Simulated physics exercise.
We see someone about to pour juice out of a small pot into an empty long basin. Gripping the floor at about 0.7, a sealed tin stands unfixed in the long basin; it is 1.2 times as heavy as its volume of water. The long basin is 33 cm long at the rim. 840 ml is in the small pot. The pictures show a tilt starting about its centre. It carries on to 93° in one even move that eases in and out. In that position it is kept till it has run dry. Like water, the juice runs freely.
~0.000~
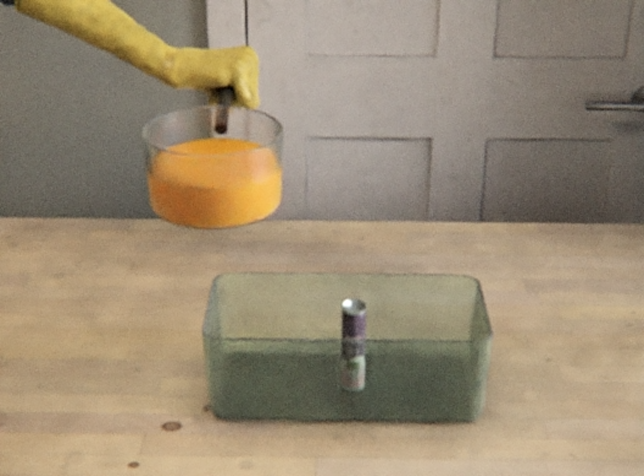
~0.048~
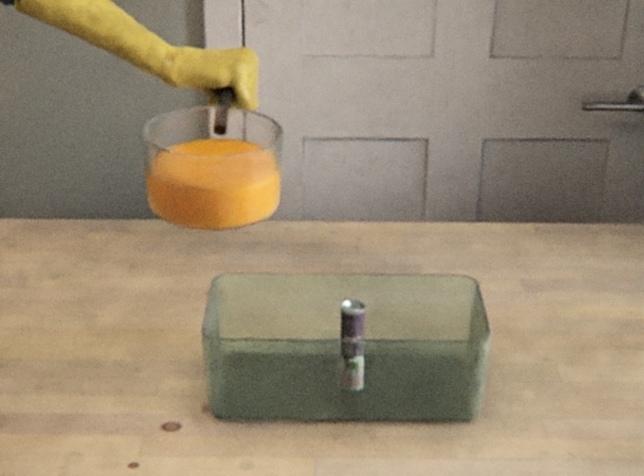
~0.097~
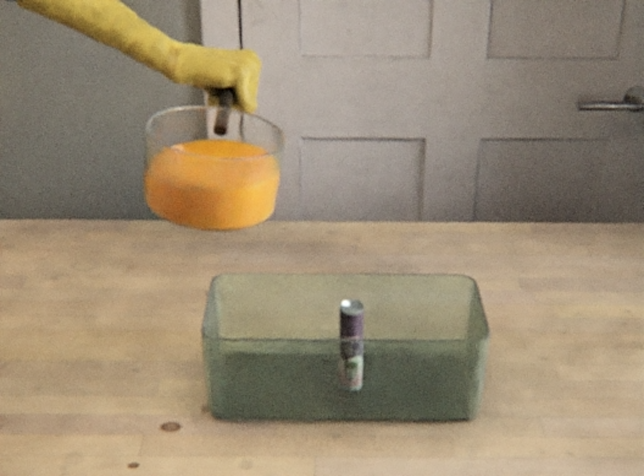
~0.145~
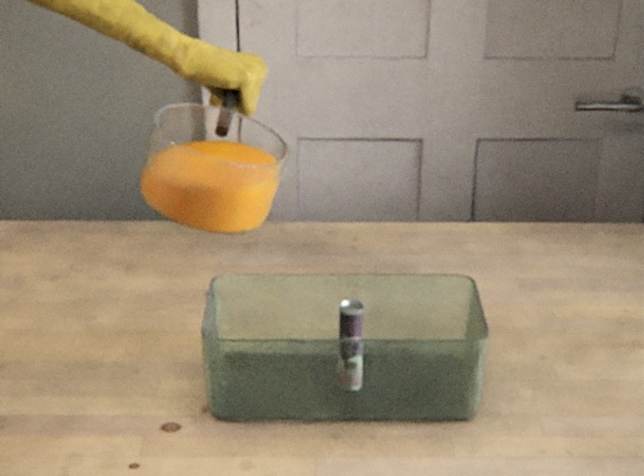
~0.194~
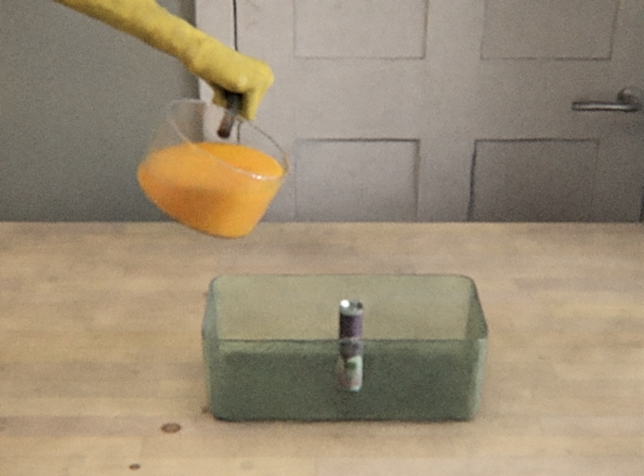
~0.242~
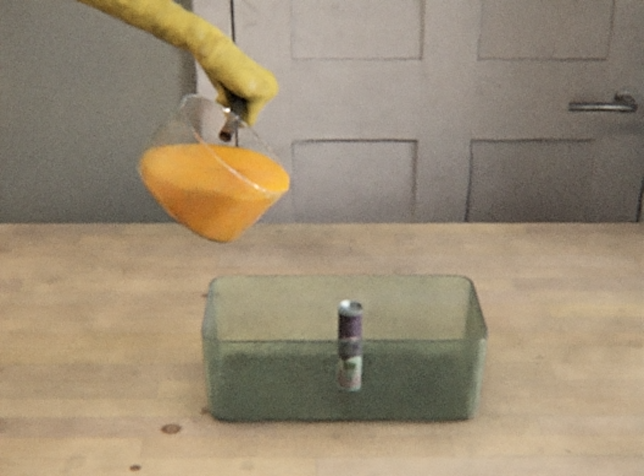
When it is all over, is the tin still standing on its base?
No, it has tipped onto its side.
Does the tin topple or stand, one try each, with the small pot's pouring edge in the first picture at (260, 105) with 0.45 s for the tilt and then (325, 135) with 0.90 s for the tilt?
First it tips over; then it stays on its base.
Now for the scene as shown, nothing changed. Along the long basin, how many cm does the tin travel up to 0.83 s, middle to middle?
Roughly 7 cm.
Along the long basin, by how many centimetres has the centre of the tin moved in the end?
Looks like roughly 8.0 cm in total.
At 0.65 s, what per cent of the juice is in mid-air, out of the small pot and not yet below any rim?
14 per cent, roughly.
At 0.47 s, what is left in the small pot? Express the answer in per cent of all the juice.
42 %.
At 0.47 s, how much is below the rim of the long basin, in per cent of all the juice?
Roughly 10 per cent.
Then, 0.47 s in, the tilt is 91° and 41 per cent is still to pour; the tin stands where it began.
Then, 0.65 s in, the tilt is 93° and 18 per cent is still to pour; the tin leans 11°.
Then, 0.83 s in, the tilt is 93° and 7 per cent is still to pour; the tin lies on its side.
Then, 1.02 s in, the tilt is 93° and 3 per cent is still to pour; the tin lies on its side.
Finally, the tin lies on its side.
